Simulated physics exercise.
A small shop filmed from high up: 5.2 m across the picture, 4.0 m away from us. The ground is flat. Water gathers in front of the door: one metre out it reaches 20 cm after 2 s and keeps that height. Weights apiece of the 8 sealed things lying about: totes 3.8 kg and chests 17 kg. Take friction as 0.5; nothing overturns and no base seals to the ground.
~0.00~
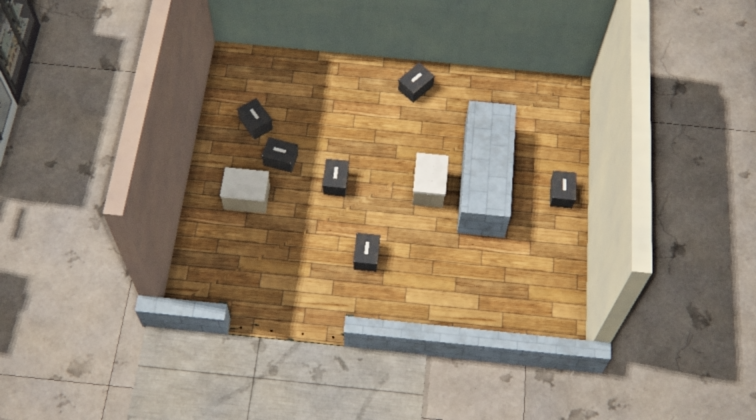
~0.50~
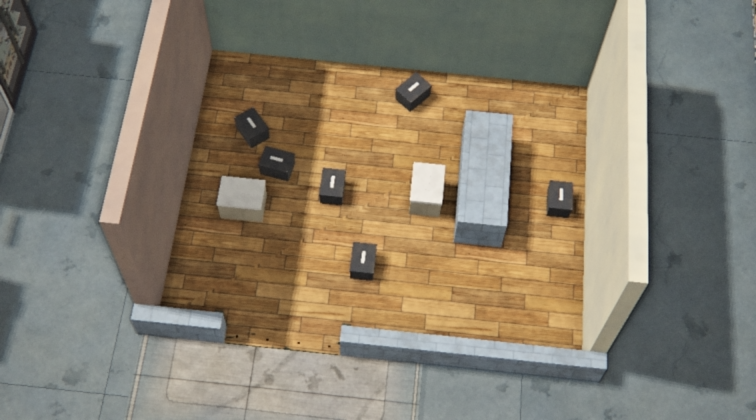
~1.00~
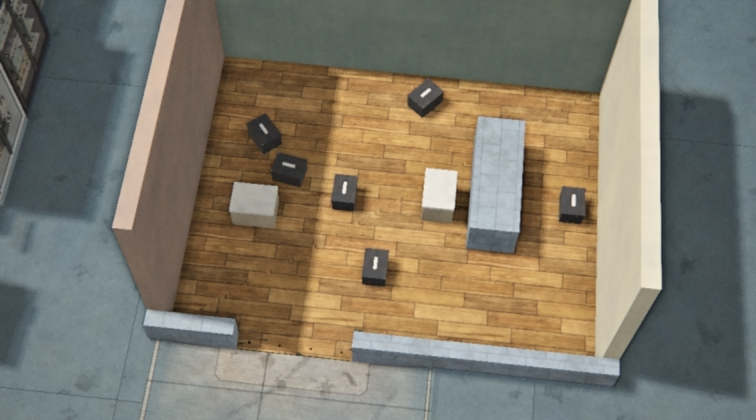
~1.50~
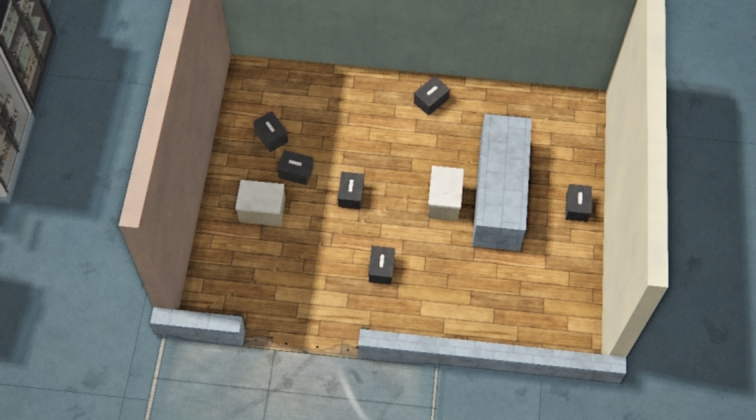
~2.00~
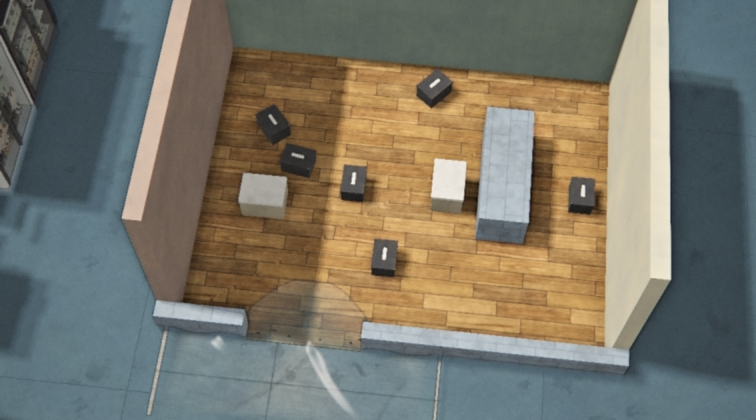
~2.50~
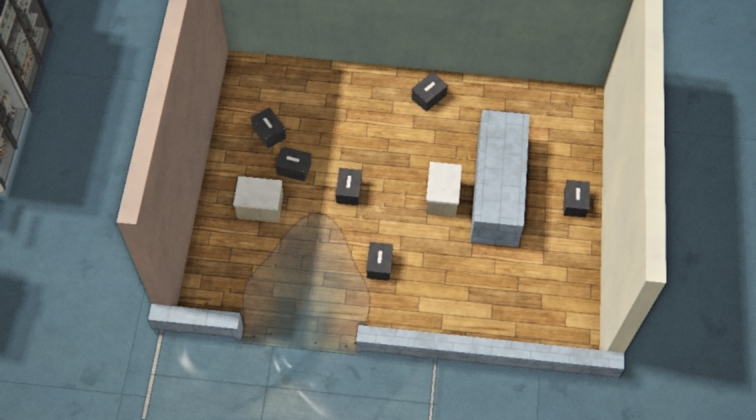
Water spreading through the doorway onto the wooden floor of a small roofless shop, while dark boxes and pale blocks stay still.
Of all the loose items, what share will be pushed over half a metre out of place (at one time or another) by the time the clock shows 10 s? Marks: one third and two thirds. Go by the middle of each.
Share: Two thirds or above.
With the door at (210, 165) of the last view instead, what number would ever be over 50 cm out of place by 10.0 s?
In that case 8 of them.
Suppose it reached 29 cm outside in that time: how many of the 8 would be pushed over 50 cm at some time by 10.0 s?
In that case 8 of them.
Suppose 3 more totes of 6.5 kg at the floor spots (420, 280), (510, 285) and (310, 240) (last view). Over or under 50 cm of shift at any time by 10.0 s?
In turn: Short of it, short of it, more.
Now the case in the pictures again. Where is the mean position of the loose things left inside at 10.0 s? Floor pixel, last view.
Around (442, 168).
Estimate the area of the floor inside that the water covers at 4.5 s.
Some 12 m2.
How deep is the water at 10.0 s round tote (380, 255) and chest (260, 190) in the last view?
Roughly 2 and 13 cm.
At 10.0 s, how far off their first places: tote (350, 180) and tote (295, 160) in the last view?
In turn: 300 cm, 140 cm.
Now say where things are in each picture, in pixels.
The first picture shows a tote at (336, 173) rests on the ground; a tote at (367, 248), on the bottom; 0.0 m2 under water; 0 of 8 have shifted.
The second picture shows a tote at (333, 182), on the bottom; a tote at (363, 257), on the bottom; water covers 0.0 m2; 0 of 8 have shifted.
The third picture shows a tote at (345, 188) rests on the ground; a tote at (375, 263), on the bottom; 0.0 m2 under water; 0 of 8 have shifted.
The fourth picture shows a tote at (351, 186) rests on the ground; a tote at (382, 261) rests on the ground; water covers 0.0 m2; 0 of 8 have shifted.
The fifth picture shows a tote at (354, 179) rests on the ground; a tote at (385, 254), on the bottom; water covers 0.7 m2; 0 of 8 have shifted.
The sixth picture shows a tote at (349, 182), on the bottom; a tote at (380, 257), on the bottom; 1.8 m2 under water; 0 of 8 have shifted.
After 3.5 s 0 of 8 are over 50 cm from their spots; 0 afloat.
After 4.5 s 4 of 8 are over 50 cm from their spots; 1 afloat.
After 7.0 s 6 of 8 are over 50 cm from their spots; 4 afloat.
After 10.0 s 7 of 8 are over 50 cm from their spots, and 7 have been at some point; 7 afloat.
